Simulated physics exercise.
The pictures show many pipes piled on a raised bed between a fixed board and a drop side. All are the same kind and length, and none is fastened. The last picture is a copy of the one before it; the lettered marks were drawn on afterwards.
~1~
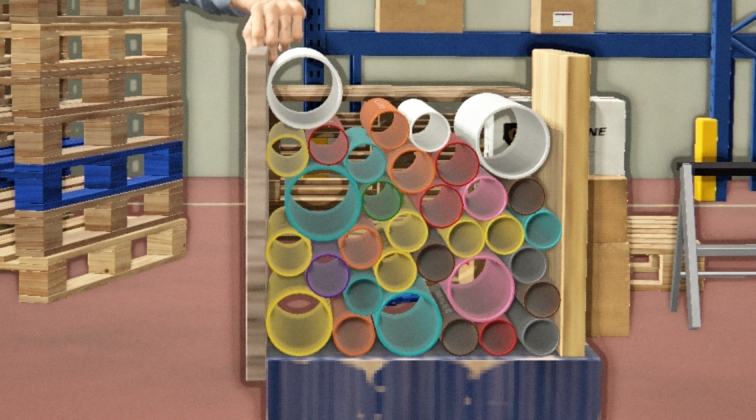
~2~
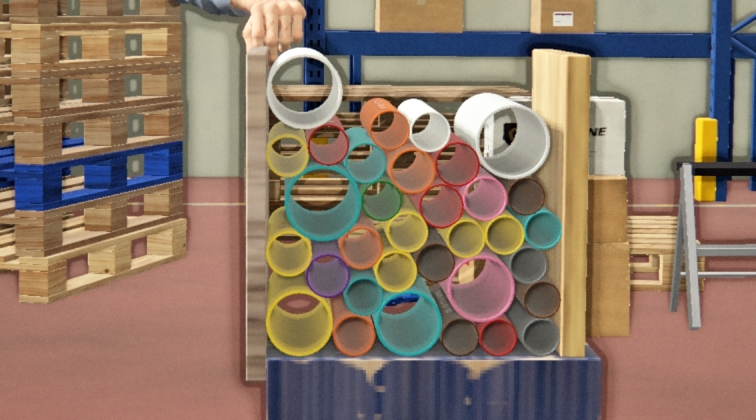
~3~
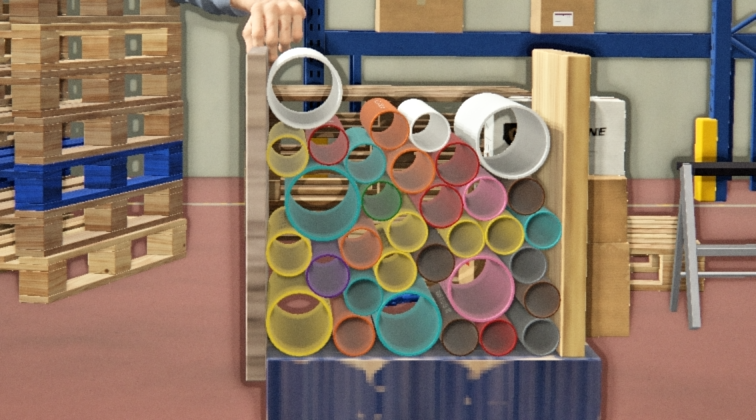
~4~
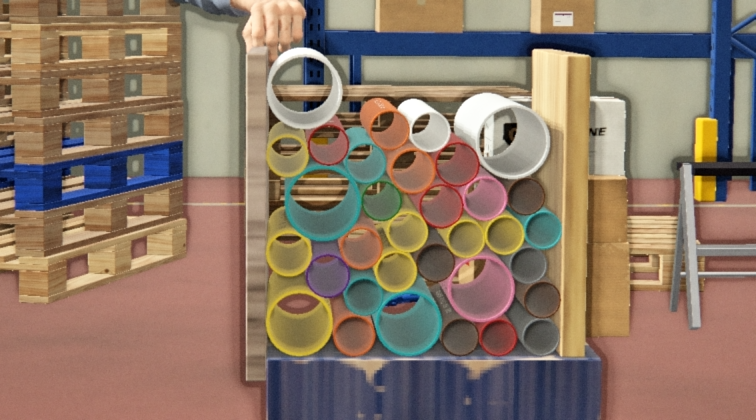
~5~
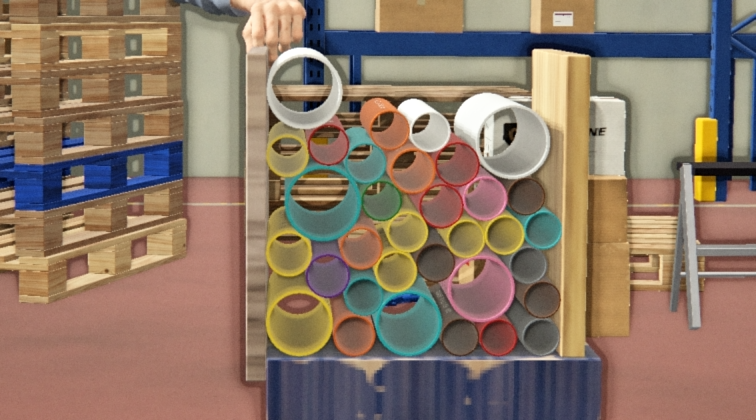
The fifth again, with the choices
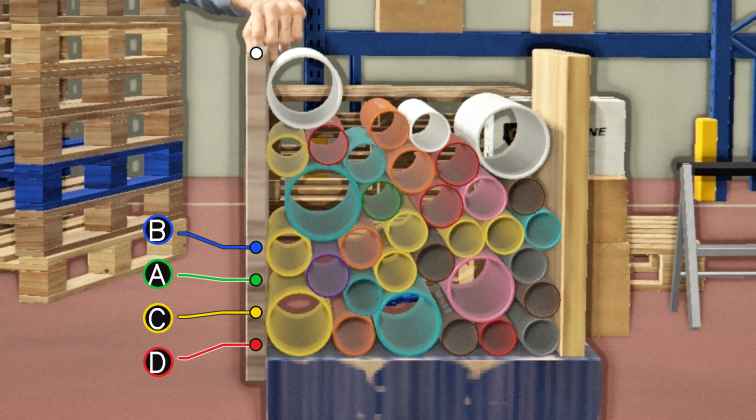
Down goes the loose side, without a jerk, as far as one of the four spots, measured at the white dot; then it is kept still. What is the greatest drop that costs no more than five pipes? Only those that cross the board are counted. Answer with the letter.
A is the limit.
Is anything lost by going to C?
At C: Yes.
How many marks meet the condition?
Two of the four.
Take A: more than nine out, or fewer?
It loses fewer than nine.
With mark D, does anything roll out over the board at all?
Yes.
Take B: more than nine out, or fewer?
Fewer than nine.
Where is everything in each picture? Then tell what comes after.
In the first frame, side board (258, 201); a yellow pipe (299, 323); a grey pipe (541, 337).
In the second frame, a grey pipe (541, 337); a yellow pipe (396, 271).
In the third frame, a yellow pipe (407, 232); a red pipe (441, 206).
In the fourth frame, a turquoise pipe (366, 163); a white pipe (513, 142).
In the fifth frame, side board (258, 201); a yellow pipe (299, 323); a grey pipe (541, 337).
On the marked copy, A at (256, 280); B at (256, 247); C at (256, 313); D at (256, 345); the white dot at (257, 53).
Taking A. A third of the way, top of the board (266, 150).
Two thirds of the way, top of the board (266, 257).
When it is over, top of the board (266, 279), two out over the board.
As for the rest, B two out over the board; C more than five out over the board; D more than five out over the board.
